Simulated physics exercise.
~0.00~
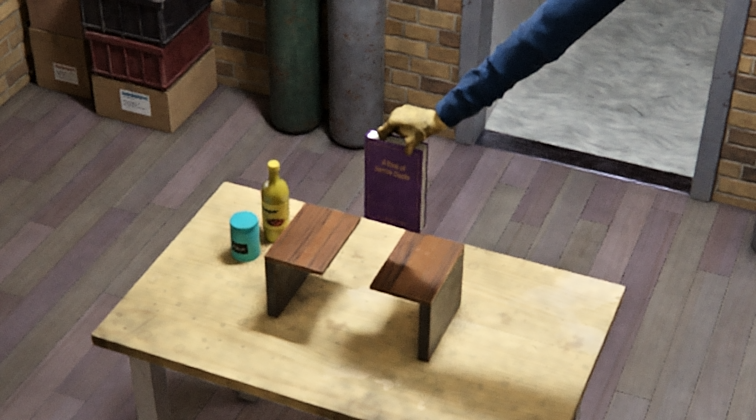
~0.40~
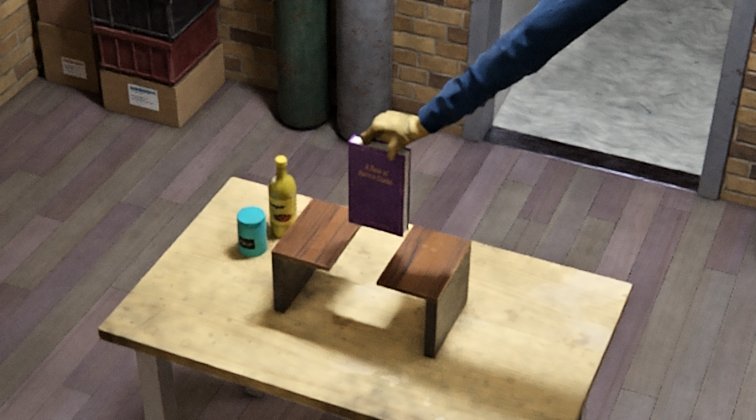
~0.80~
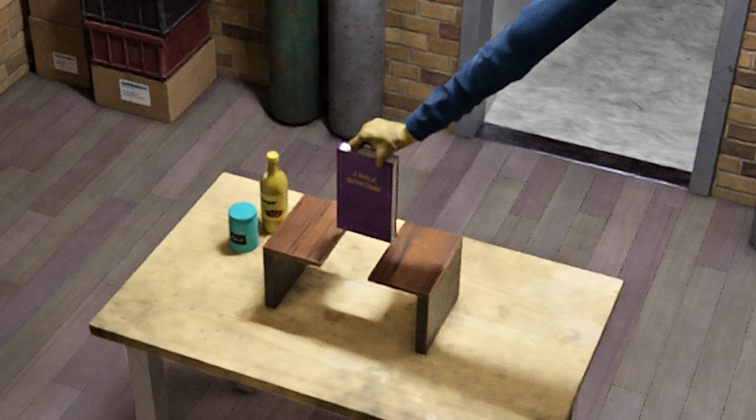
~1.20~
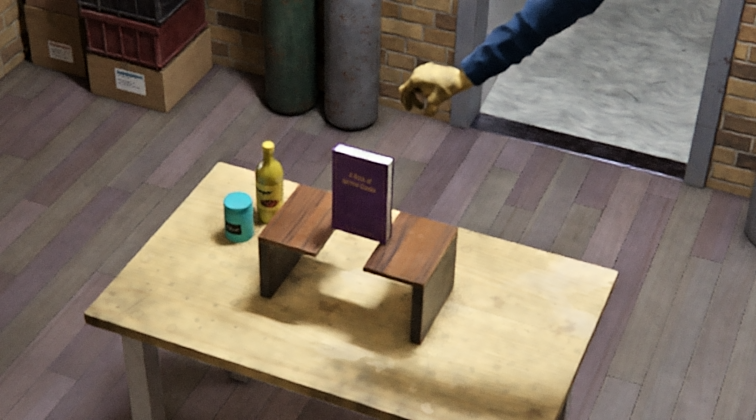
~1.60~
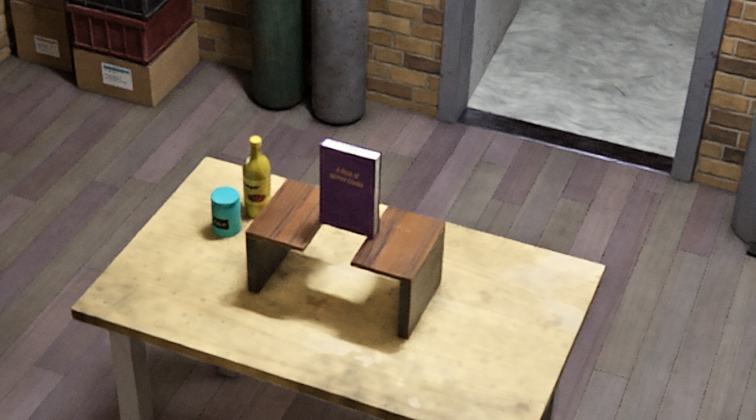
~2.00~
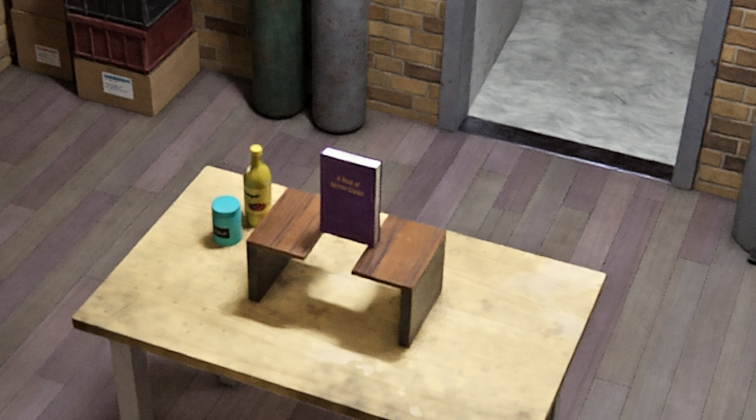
A purple book is lowered upright over a gap, released by a gloved hand, and lodges there.
